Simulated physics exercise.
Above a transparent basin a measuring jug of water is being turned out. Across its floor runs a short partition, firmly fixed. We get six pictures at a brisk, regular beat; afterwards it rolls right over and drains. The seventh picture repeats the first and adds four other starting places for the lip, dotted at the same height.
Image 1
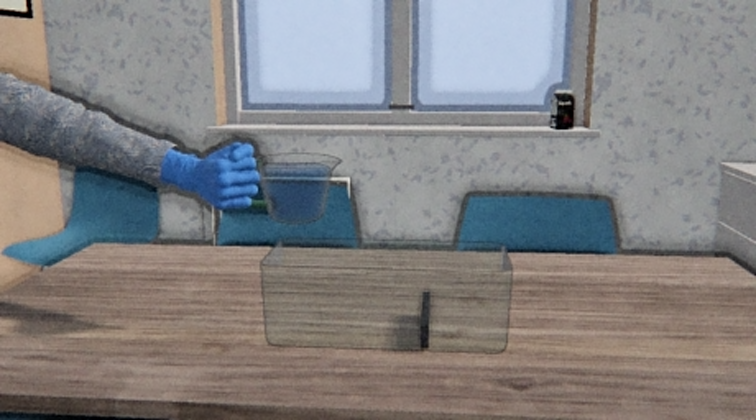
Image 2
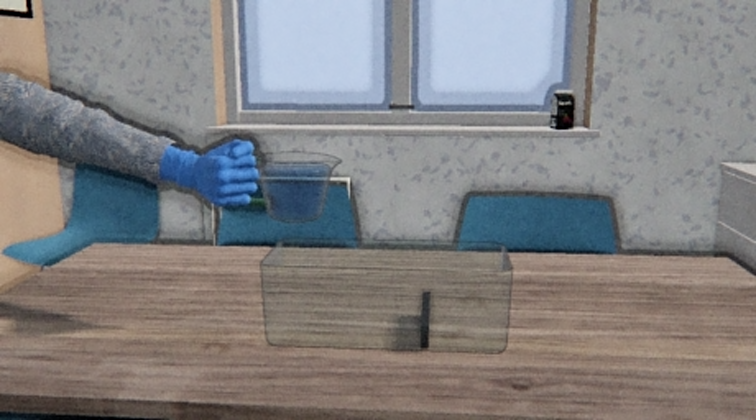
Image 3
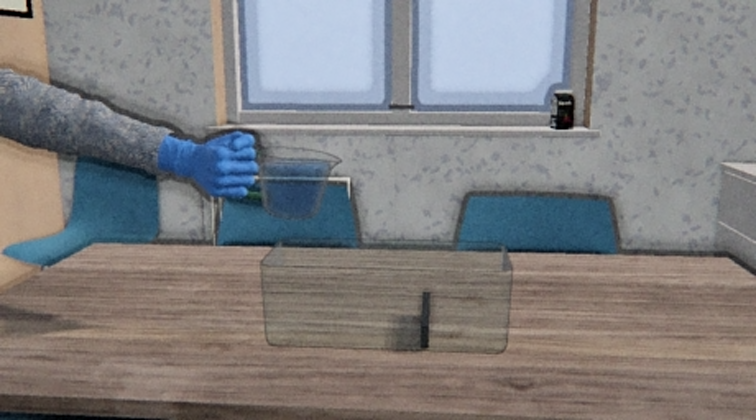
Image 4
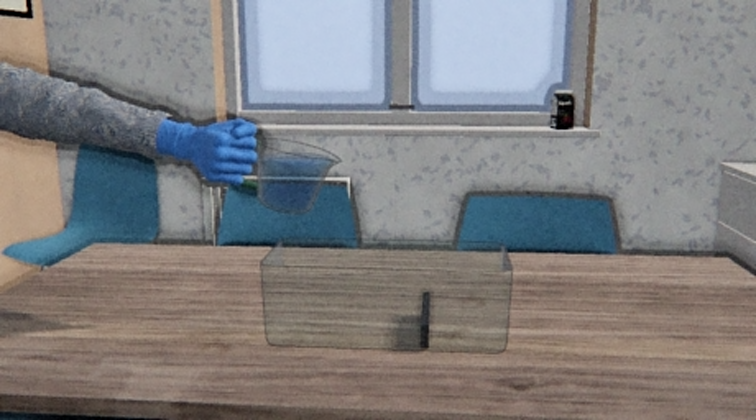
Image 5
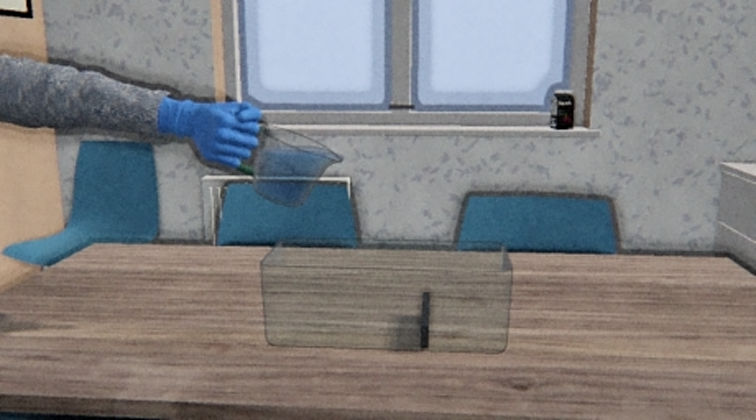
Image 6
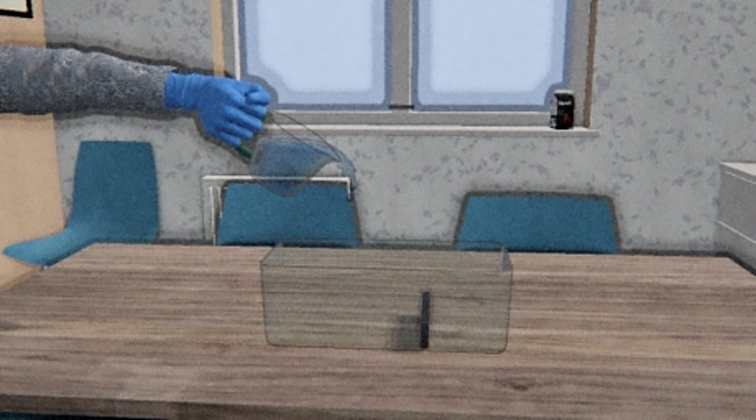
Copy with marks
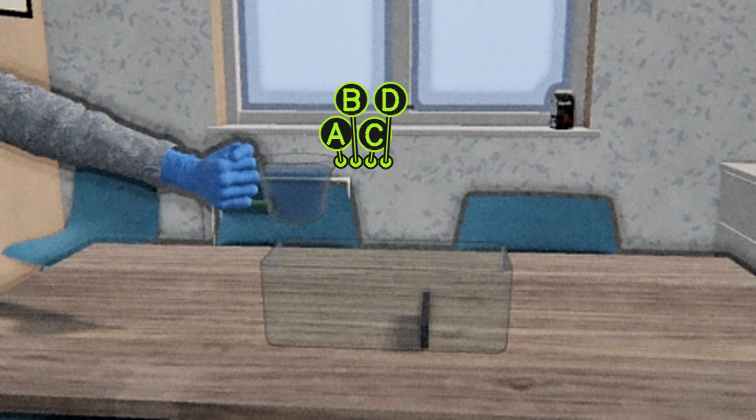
A blue-gloved hand gradually tilts a clear jug of water rightward above a transparent basin.
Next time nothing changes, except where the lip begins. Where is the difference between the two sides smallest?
B is best.
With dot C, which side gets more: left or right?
More ends on the right.
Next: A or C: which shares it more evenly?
That is dot C.
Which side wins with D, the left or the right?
More ends on the right.
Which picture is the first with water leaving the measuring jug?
Picture 5.
On the marked copy, A at (340, 161); B at (355, 161); C at (370, 161); D at (385, 161).
Choosing A, about 91 % ends left of the wall and 8 % right of it.
Choosing B, about 51 % ends left of the wall and 47 % right of it.
Choosing C, about 17 % ends left of the wall and 82 % right of it.
Choosing D, about 10 % ends left of the wall and 88 % right of it.
